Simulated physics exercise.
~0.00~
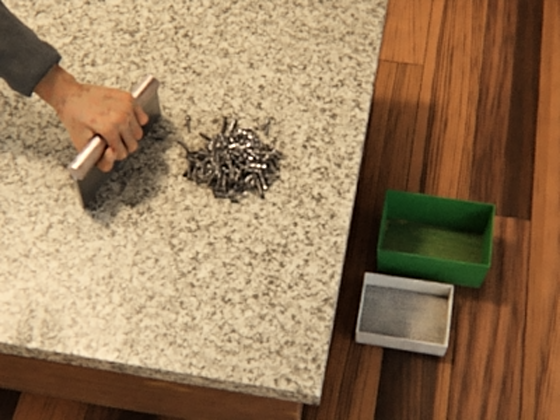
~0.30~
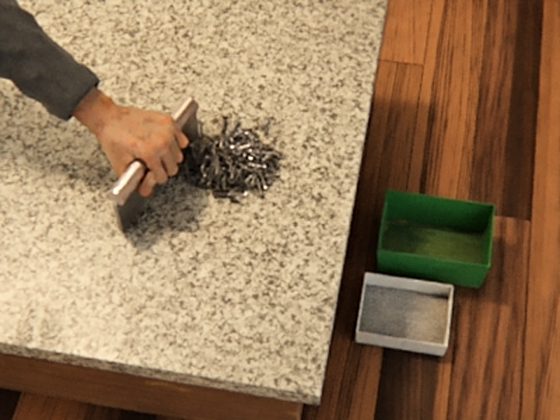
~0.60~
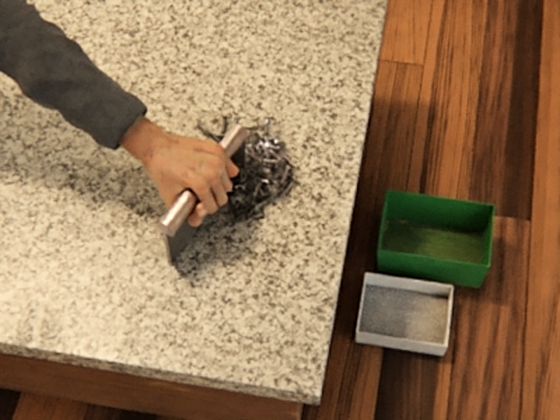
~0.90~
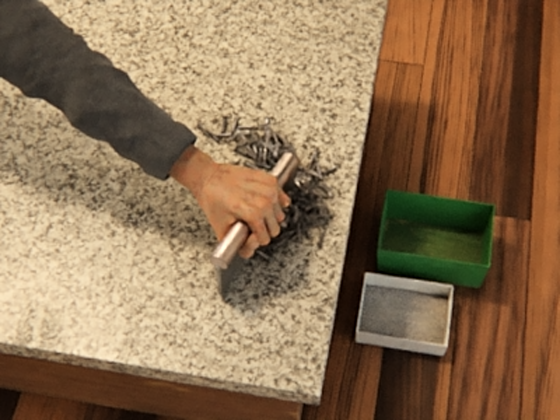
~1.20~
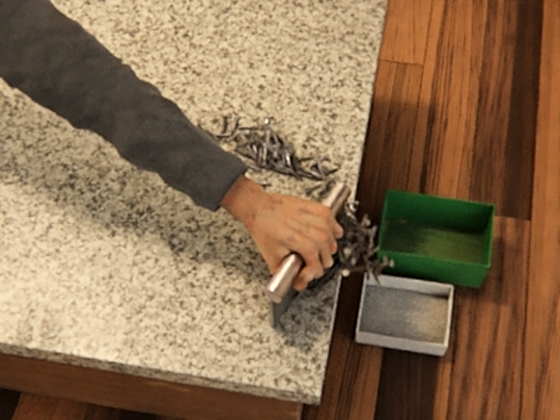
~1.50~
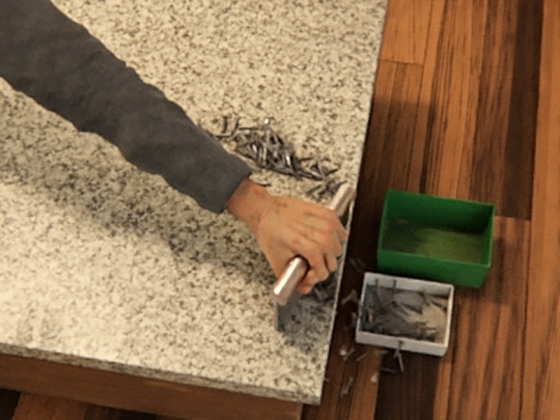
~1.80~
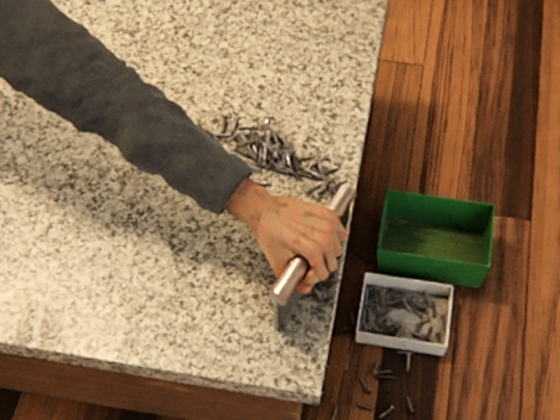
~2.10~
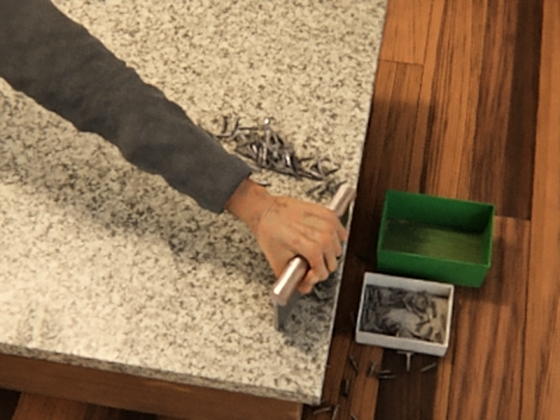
A hand pushed a scraper across a speckled countertop into a pile of steel screws, sweeping some over the right edge. Many landed in the white tin, a few scattered on the wooden floor, the green tin stayed empty, and the rest remained on top.
